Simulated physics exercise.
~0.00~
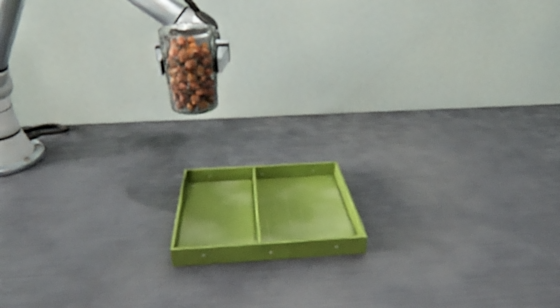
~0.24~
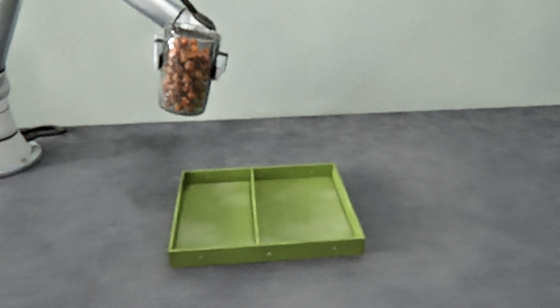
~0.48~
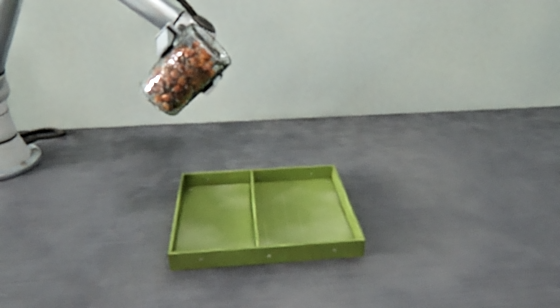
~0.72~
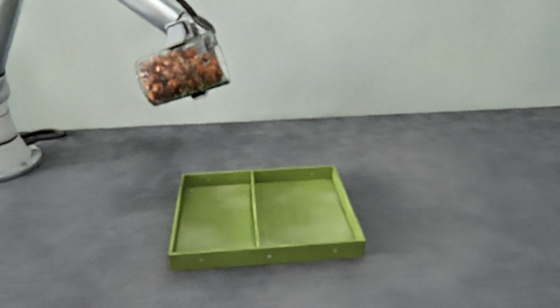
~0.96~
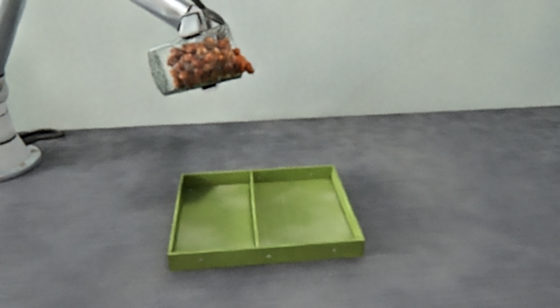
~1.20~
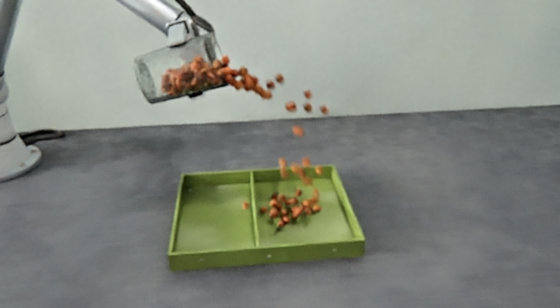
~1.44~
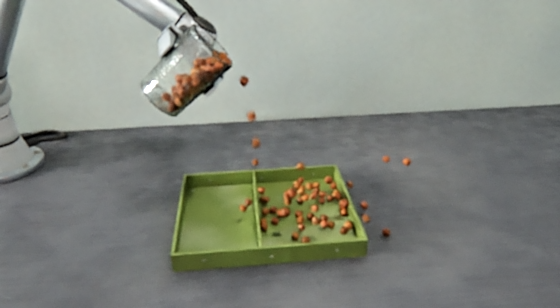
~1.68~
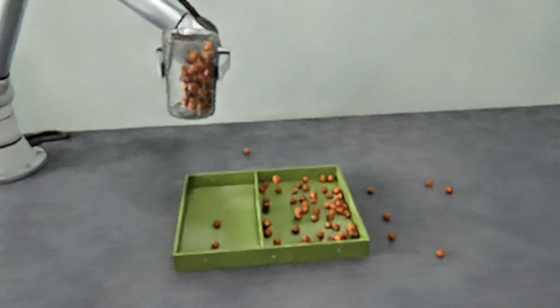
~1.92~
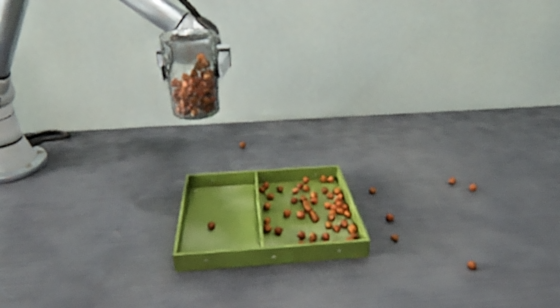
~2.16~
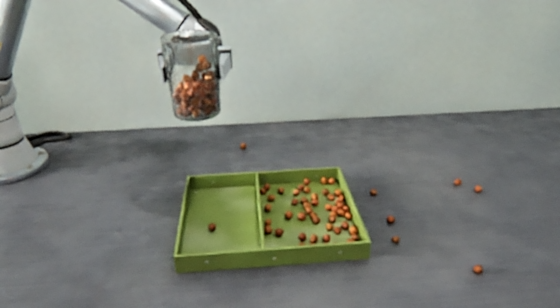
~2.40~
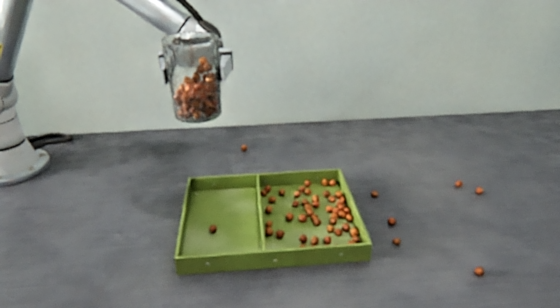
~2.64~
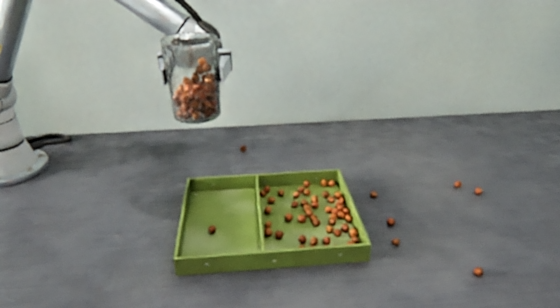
Robot arm tipping hazelnuts from a clear cup into a divided green tray, scattering a few, then holding the part-full cup upright.
